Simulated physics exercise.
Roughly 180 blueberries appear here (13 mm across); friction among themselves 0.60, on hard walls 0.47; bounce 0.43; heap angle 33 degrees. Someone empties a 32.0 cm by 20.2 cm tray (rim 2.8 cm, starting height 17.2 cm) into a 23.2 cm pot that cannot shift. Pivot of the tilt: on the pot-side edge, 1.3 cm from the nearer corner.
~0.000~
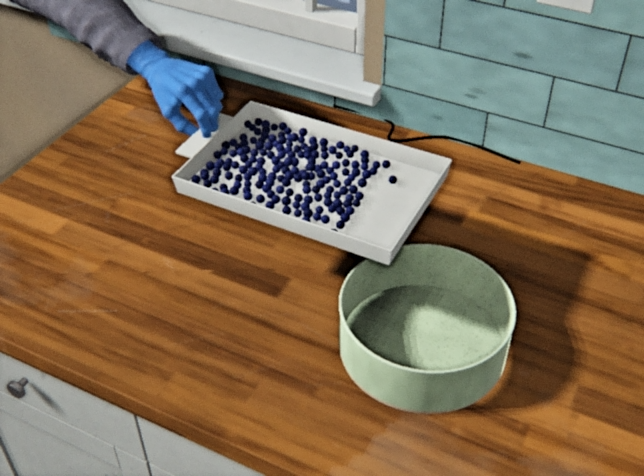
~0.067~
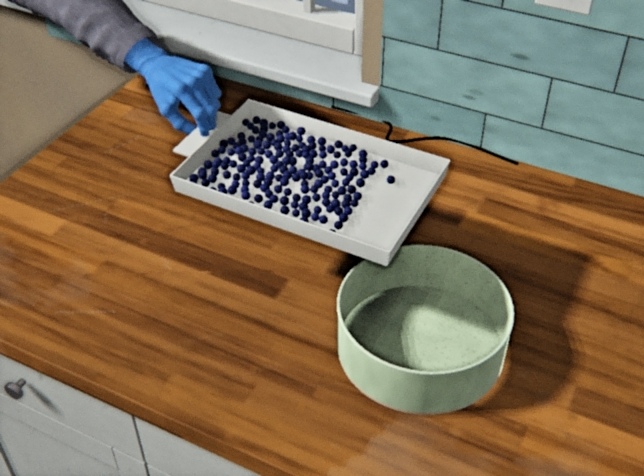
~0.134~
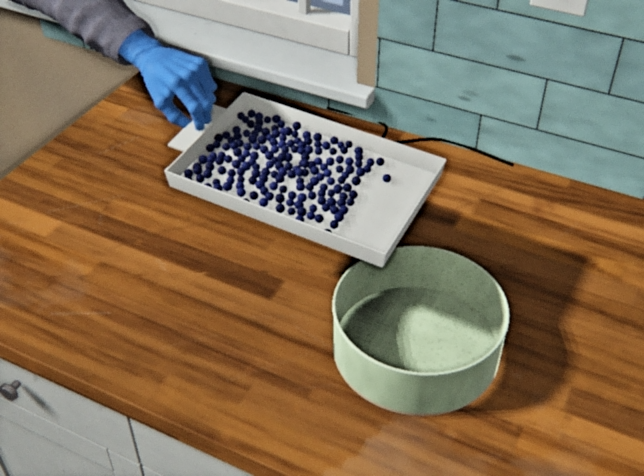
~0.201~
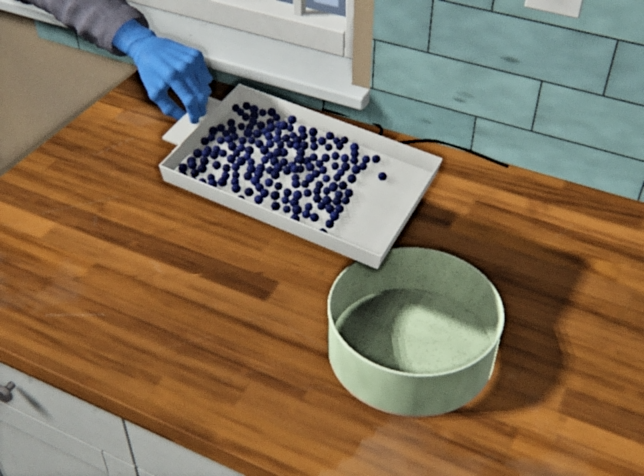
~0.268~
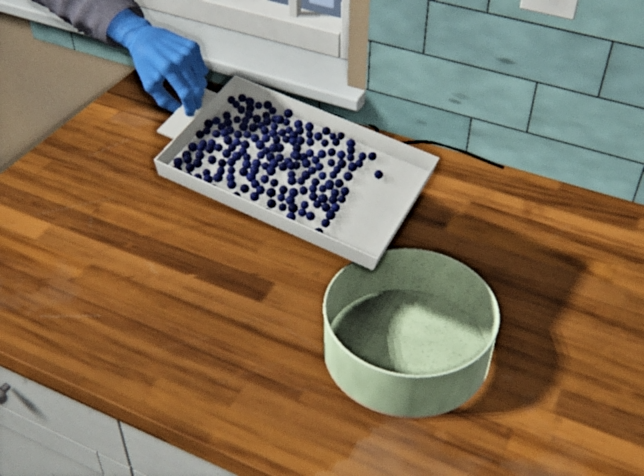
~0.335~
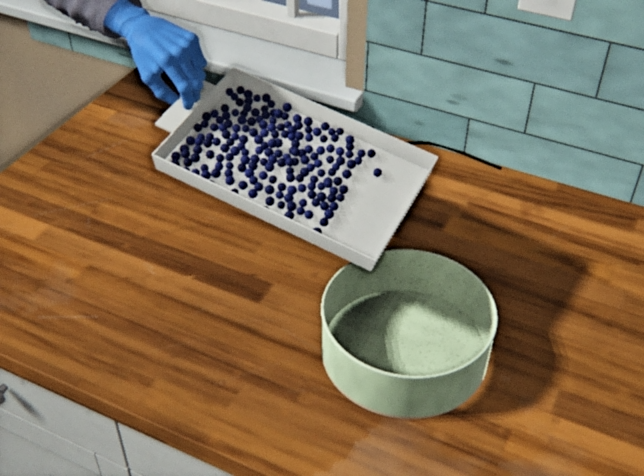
The clip opens on a blue-gloved hand holding the left end of a shallow white tray of dark blue berries, beside a pale green pot on a wooden counter. The hand gradually raises that end, slanting the tray down toward the pot, while the berries stay spread in nearly the same arrangement.
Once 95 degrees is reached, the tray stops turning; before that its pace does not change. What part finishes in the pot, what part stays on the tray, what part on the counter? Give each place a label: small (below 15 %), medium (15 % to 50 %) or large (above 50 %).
Shares by place: Pot large, left on the tray small, counter small.
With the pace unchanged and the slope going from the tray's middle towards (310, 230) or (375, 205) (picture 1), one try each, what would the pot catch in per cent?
Near 35 and 65 per cent, in that order.
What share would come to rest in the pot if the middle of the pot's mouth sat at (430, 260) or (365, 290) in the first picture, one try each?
The shares would be near 5 and 45 per cent respectively.
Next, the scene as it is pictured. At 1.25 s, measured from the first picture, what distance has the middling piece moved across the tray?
By then it sits near 10 cm from where it began.
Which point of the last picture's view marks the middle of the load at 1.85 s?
The middle of the load should be at about (370, 203) by then.
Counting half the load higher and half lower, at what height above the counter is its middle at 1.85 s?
The halfway mark is near 26 cm.
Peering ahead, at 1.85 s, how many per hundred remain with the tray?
Around 100 percent.
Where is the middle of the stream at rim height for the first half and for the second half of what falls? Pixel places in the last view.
Early: About (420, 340); late: About (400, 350).
After 1.25 s, tilt 50 degrees; the tray holds 100 %, the pot 0 %.
Then, at 1.85 s, tilt 76 degrees; the tray holds 100 %, the pot 0 %.
After 2.51 s, tilt 95 degrees; the tray holds 15 %, the pot 80 %.
At rest (3.4 s), pot 95 %, tray 5 %, counter 0 %.
